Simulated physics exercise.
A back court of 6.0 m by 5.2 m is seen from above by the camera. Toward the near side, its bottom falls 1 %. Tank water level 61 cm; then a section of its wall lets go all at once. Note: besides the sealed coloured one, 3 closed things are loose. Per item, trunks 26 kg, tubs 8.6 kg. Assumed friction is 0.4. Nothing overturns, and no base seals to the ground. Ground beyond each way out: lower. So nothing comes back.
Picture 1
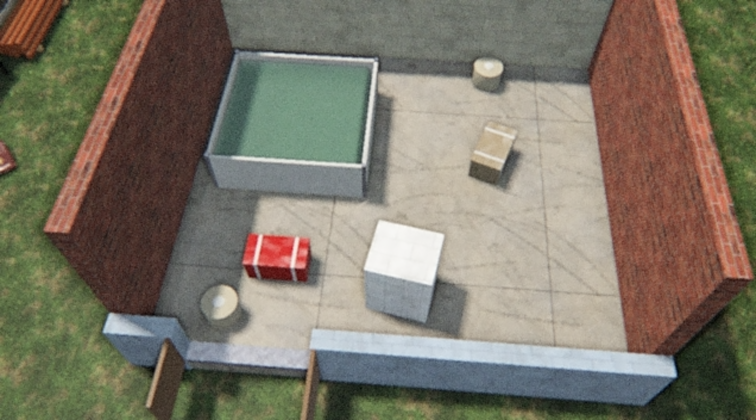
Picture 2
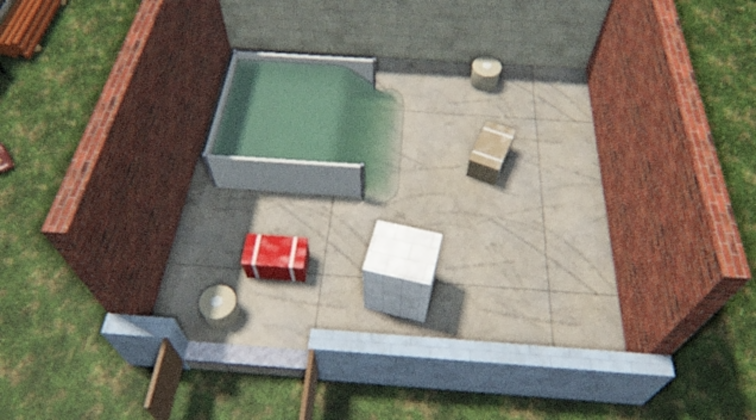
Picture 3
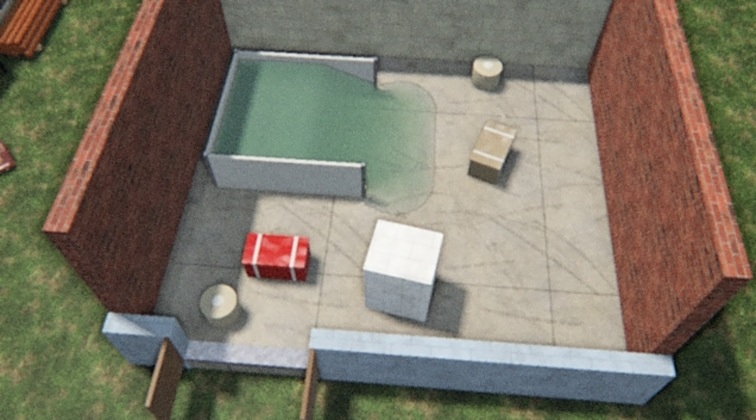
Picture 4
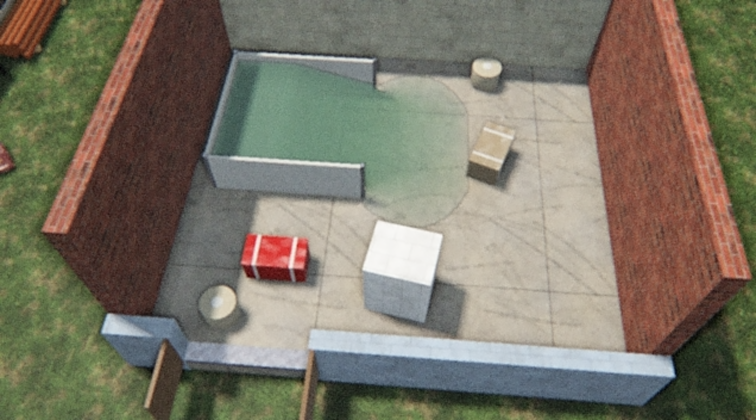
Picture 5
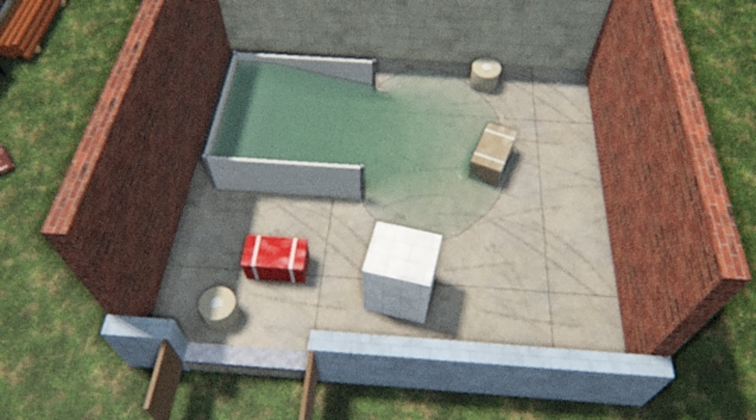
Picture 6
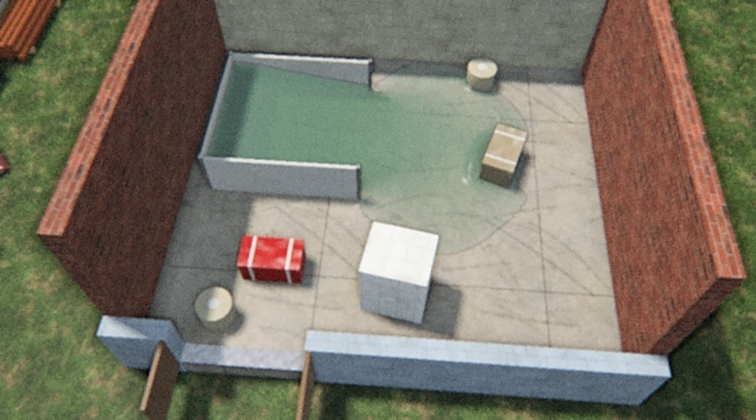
Green water spreads from an opened tank across the courtyard floor and nudges a tan box.
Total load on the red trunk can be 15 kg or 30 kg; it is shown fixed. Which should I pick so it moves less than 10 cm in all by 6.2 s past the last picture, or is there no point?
You need the big one.
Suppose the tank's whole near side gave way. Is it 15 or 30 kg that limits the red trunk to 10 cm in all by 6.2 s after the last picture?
So both picks fail.
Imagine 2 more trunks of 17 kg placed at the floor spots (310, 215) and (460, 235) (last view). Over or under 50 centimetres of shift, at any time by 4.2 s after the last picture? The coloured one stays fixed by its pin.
First one stayed within, second went beyond.
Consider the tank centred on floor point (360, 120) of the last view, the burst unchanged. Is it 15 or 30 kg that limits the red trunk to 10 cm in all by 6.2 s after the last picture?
Then only the larger load is enough.
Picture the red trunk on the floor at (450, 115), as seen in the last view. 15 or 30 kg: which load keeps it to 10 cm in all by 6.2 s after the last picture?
Lab note - result: Both options fail.
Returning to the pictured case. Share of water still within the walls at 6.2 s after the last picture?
About 98 in a hundred parts of the water.
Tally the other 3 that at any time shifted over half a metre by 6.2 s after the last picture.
Count: 3.
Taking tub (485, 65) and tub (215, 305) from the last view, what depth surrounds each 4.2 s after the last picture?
Depth approx. 10 cm / 4 cm.
Then, 0.6 s after the last picture the red trunk would be 0 cm from its start with 15 kg and 0 cm from its start with 30 kg; 0 cm of water round it then.
Then, 2.3 s after the last picture the red trunk would be 0 cm from its start with 15 kg and 0 cm from its start with 30 kg; 0 cm of water round it then.
Then, 4.2 s after the last picture the red trunk would be 0 cm from its start with 15 kg and 0 cm from its start with 30 kg; 1 cm of water round it then.
Then, 6.2 s after the last picture the red trunk would be 58 cm from its start with 15 kg and 0 cm from its start with 30 kg; 6 cm of water round it then.
